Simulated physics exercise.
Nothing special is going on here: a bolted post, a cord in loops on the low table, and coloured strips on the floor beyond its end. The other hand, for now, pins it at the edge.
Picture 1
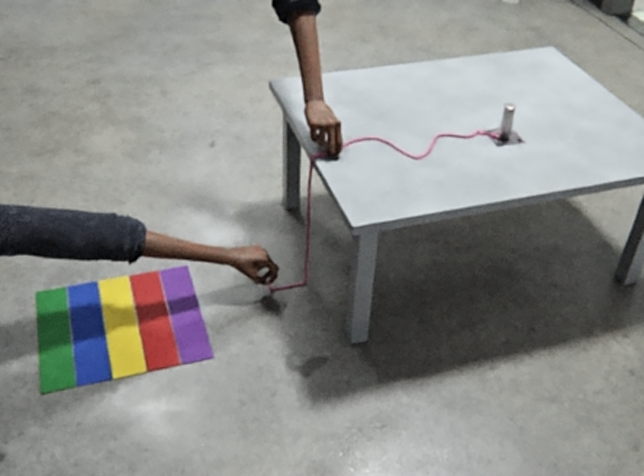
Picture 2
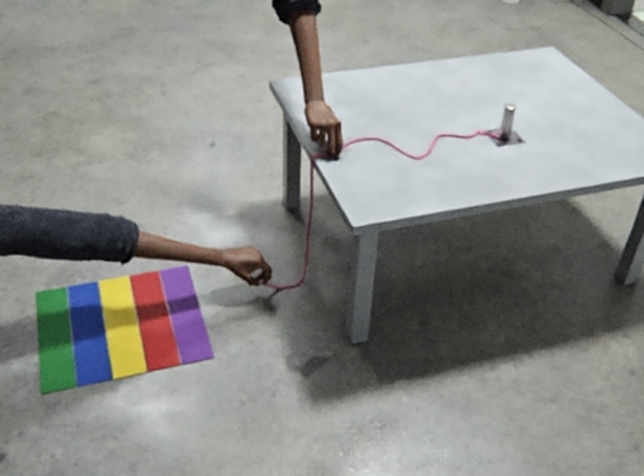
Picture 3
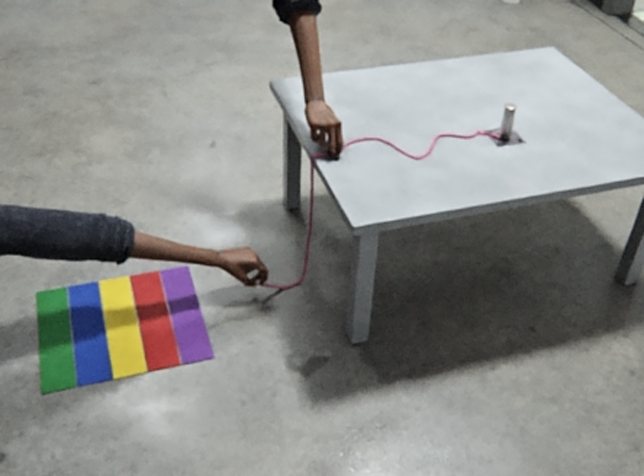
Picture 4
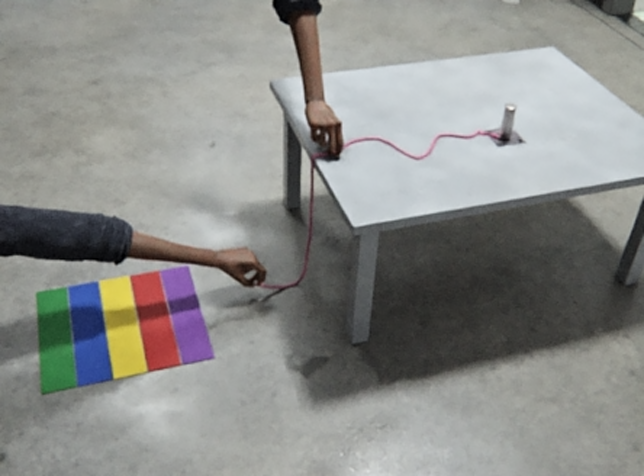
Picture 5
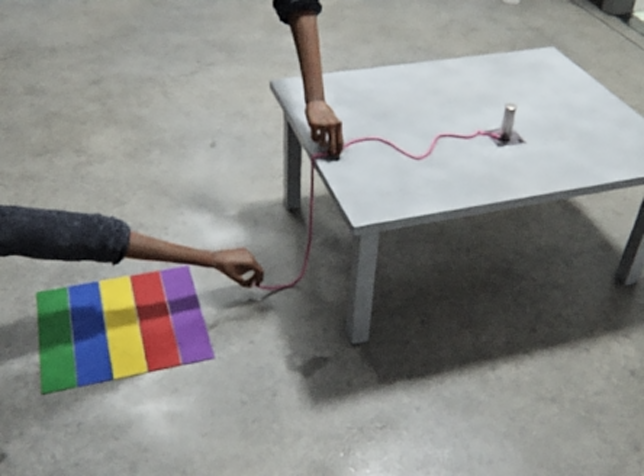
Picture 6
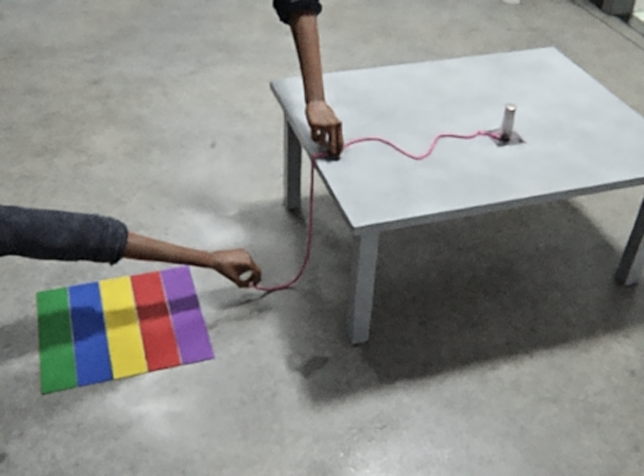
A hand near the floor draws the cord's end slightly left while another pins it.
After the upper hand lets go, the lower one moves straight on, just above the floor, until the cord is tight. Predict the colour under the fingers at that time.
The blue one.
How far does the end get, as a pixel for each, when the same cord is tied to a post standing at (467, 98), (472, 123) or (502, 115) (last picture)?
It works out at around (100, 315), (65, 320) and (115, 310) for the three tries.
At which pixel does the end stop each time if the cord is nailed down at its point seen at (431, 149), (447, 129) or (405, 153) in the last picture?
(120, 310), (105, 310), (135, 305).
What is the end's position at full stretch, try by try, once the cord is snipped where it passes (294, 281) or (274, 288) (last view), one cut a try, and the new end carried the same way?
The first cut gives (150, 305) and the second gives (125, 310).
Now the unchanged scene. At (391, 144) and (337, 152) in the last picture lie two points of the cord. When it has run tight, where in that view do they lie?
The first one ends up at (346, 156) and the second one at (281, 187).
Soon after, end near (156, 303); over red.
After that, end near (113, 311); over yellow.
At the stop, end near (88, 315); over blue. It halts on the blue strip.
